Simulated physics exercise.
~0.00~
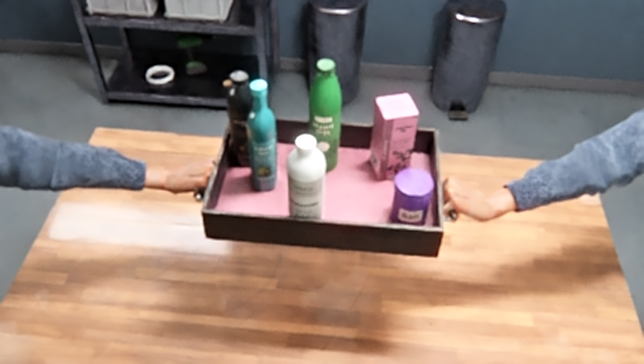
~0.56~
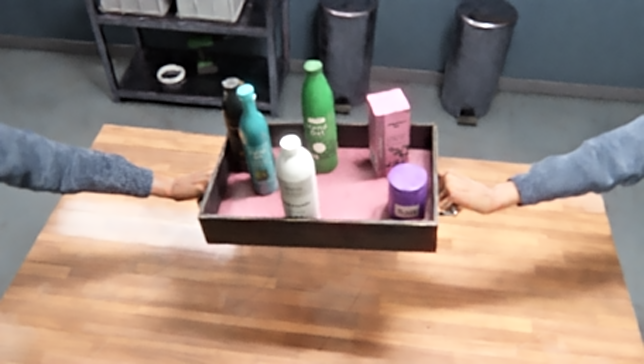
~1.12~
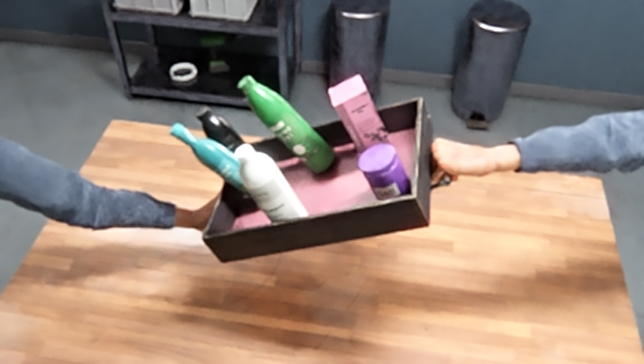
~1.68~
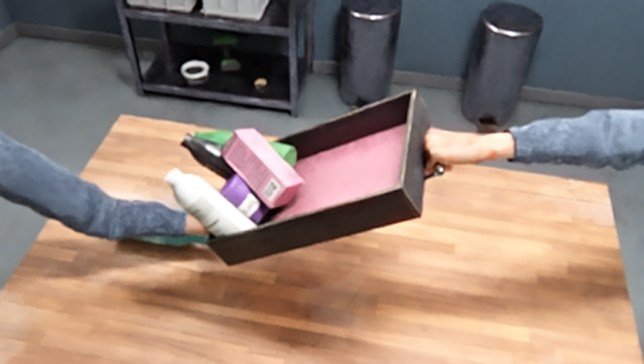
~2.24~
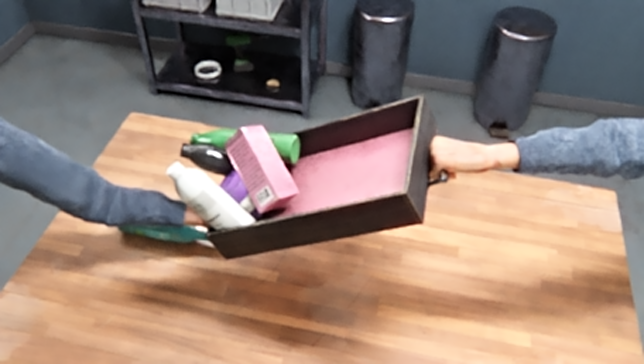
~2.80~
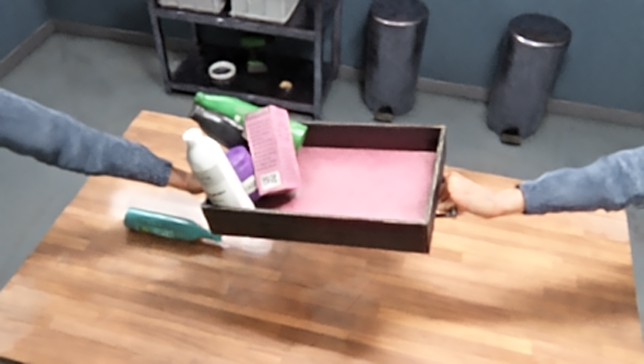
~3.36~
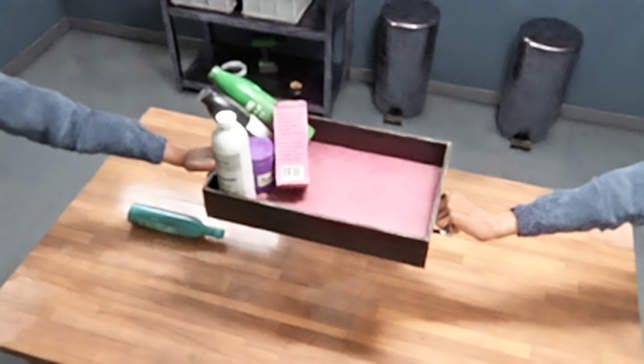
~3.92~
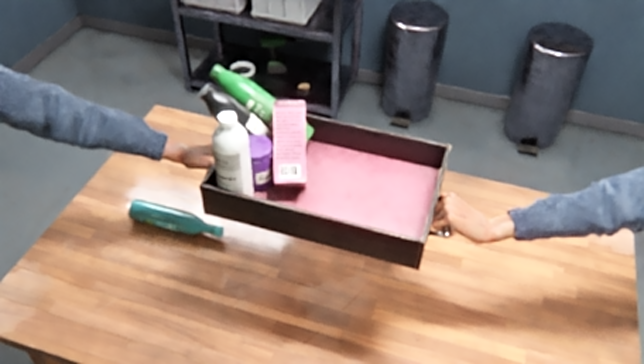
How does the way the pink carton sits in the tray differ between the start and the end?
At the start the pink carton stands upright in the tray, and at the end it is leaning.
